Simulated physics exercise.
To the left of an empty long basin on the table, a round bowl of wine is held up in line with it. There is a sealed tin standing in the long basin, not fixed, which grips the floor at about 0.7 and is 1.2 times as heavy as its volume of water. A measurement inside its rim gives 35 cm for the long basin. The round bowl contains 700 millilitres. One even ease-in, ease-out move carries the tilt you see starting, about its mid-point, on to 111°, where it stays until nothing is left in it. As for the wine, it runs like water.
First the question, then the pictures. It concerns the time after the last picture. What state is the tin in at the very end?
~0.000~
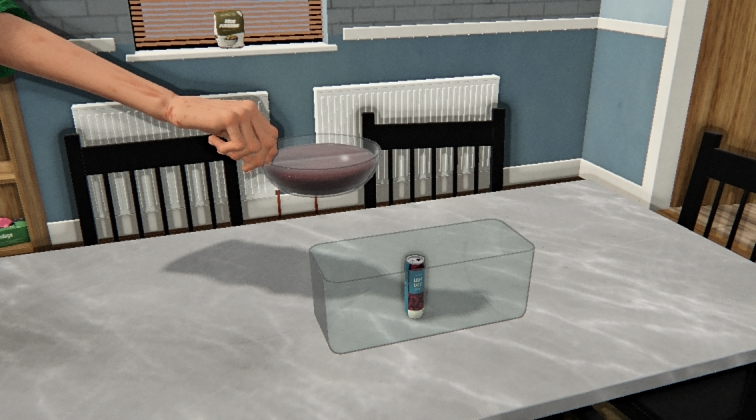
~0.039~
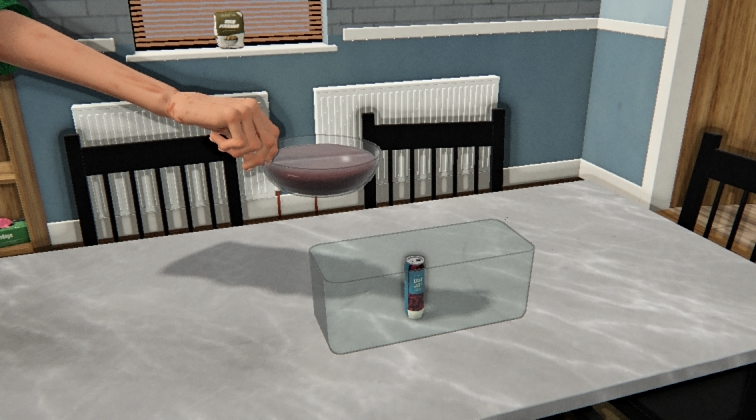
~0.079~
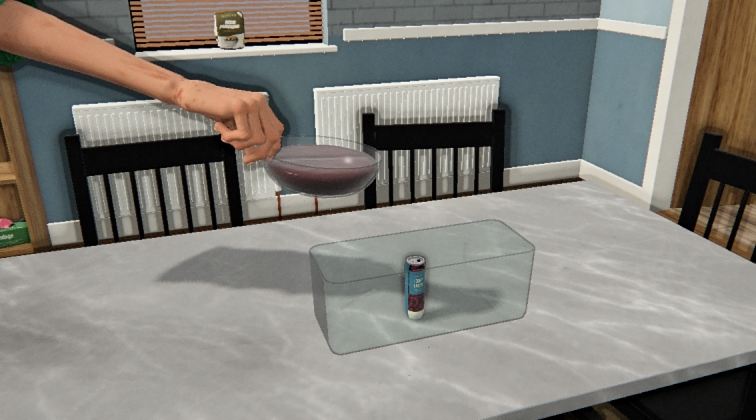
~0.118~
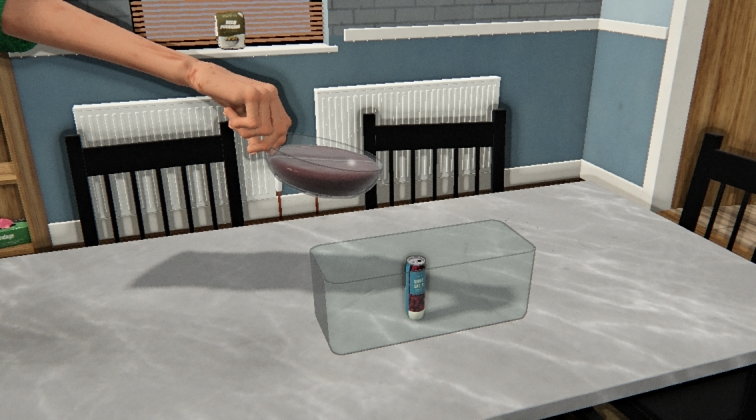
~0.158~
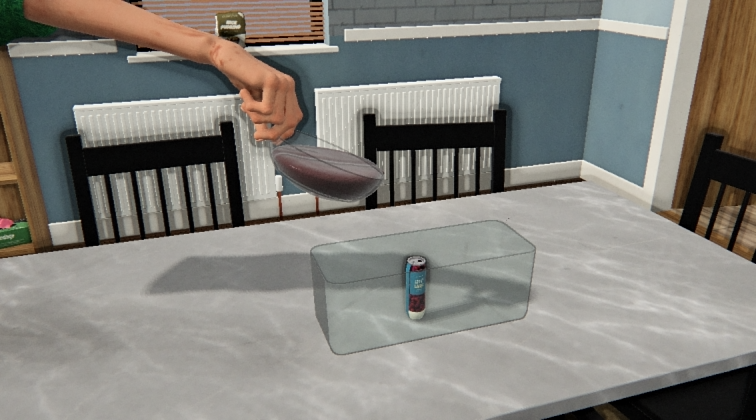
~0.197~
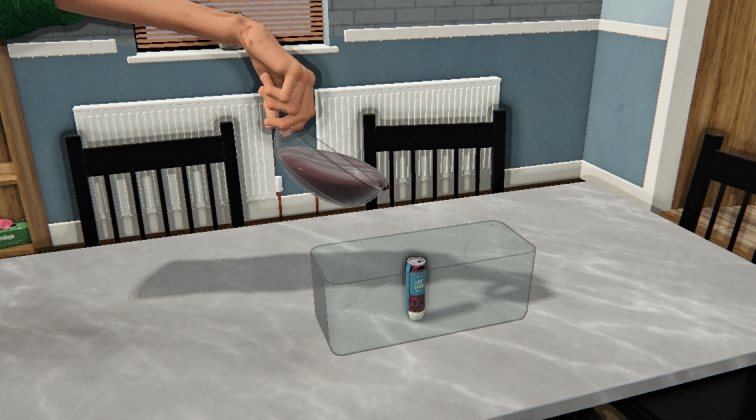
The tin is on its side.
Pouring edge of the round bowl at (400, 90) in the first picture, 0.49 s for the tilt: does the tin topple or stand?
It does not tip.
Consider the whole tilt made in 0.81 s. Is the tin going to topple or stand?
Result: Tin upright.
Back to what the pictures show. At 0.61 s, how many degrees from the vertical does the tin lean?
Looks like some 15 degrees from vertical upright.
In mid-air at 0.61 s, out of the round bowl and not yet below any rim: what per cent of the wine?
In-air share: About 2 %.
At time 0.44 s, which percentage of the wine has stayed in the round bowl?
Close to 0 in a hundred.
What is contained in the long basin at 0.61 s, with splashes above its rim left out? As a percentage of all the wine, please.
The share is close to 94 percent.
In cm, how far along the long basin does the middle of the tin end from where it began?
Shift of tin centre: Approx. 9.0 cm.
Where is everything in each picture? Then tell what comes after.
In the first picture, it leans 0°; its right rim is at (377, 146); the wine meets the walls at (262, 164) and (373, 152); the long basin's rim runs from (317, 265) to (517, 234); the tin's top is at (415, 262).
In the second picture, it leans 2°; its right rim is at (377, 148); the wine meets the walls at (262, 163) and (373, 153).
In the third picture, it leans 7°; its right rim is at (379, 153); the wine meets the walls at (264, 160) and (375, 157).
In the fourth picture, it leans 15°; its right rim is at (380, 162); the wine meets the walls at (267, 156) and (377, 160).
In the fifth picture, it leans 26°; its right rim is at (380, 173); the wine meets the walls at (271, 153) and (367, 164); 2 per cent is over the edge.
In the sixth picture, it leans 39°; its right rim is at (376, 186); the wine meets the walls at (278, 153) and (357, 167); 10 per cent is over the edge.
After 0.44 s the tilt is 108° and 0 per cent is still to pour; the tin stands where it began.
After 0.61 s the tilt is 111° and 0 per cent is still to pour; the tin leans 16°.
After 0.79 s the tilt is 111° and 0 per cent is still to pour; the tin lies on its side.
After 0.99 s the tilt is 111° and 0 per cent is still to pour; the tin lies on its side.
In the end the tin lies on its side.
